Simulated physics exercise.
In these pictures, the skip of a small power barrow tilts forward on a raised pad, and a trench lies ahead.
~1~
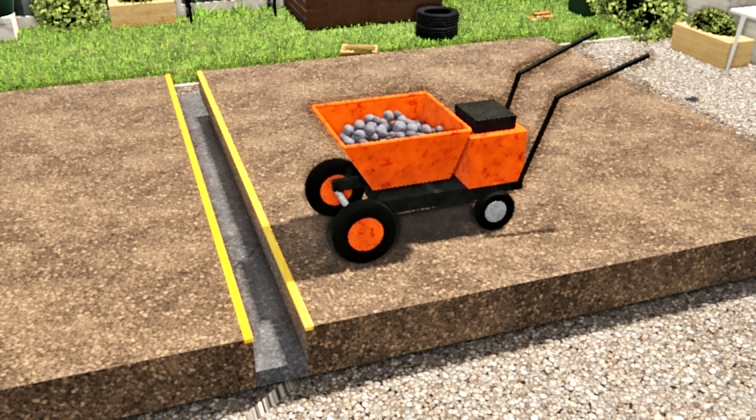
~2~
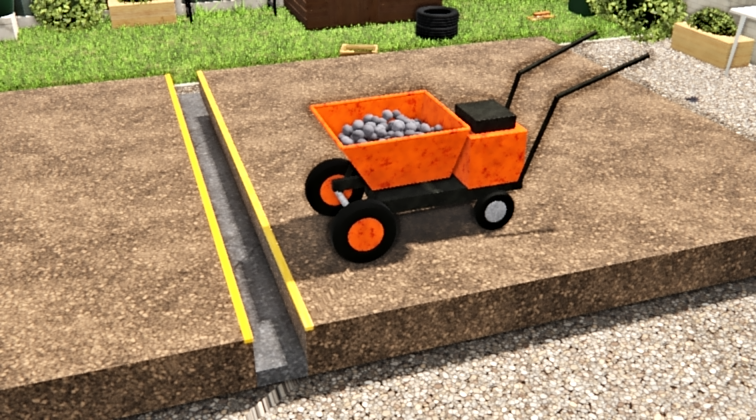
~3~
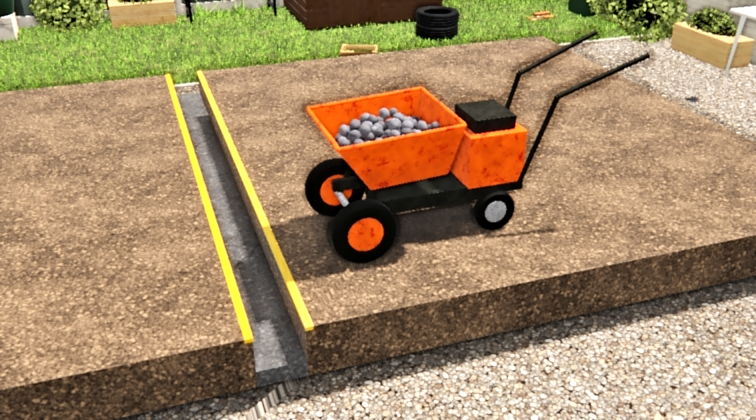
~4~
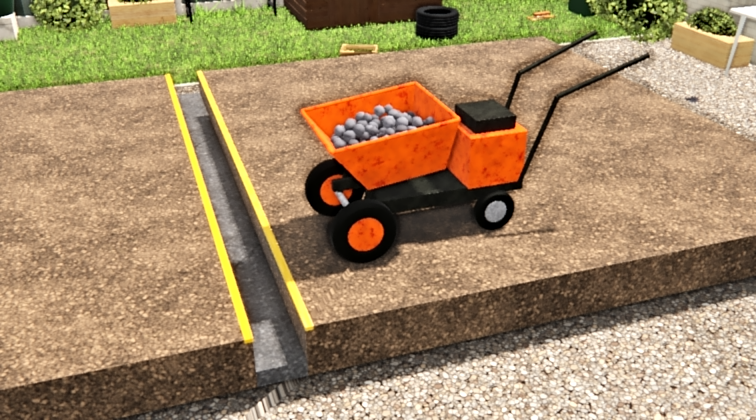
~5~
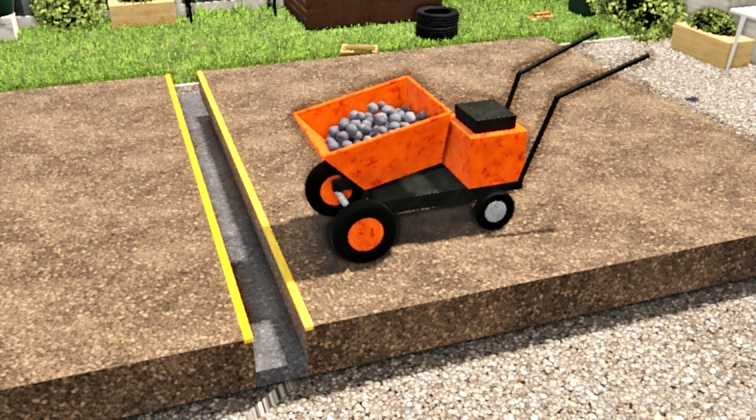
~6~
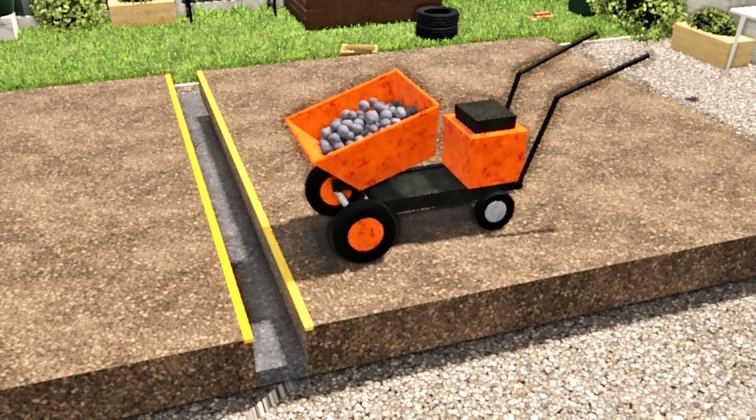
Orange skip of a small power barrow loaded with round grey cobbles tilting forward to the left, facing a narrow yellow-edged trench.
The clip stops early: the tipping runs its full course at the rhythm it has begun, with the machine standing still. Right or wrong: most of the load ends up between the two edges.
Right.
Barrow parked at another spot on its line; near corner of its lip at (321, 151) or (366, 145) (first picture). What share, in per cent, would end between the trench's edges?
30 % and 90 %.
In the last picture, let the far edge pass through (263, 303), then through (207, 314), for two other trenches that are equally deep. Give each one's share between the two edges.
The share would be 20 % first and 100 % second.
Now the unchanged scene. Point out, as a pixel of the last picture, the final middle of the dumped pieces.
I'd place the middle at about (243, 272).
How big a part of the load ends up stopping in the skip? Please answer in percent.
I'd say close to 0 percent.
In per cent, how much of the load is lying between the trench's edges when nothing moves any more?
My estimate is about 75 in a hundred.
Soon, skip tipped steeply; all in the skip.
A while on, skip tipped right over; most in the skip; a small part in or heaped over the trench; a stray few beyond it; a stray few falling.
Towards the end, skip tipped right over; about a quarter in the skip; about two thirds in or heaped over the trench; about a quarter beyond it.
Finally, skip tipped right over; most in or heaped over the trench; about a quarter beyond it.
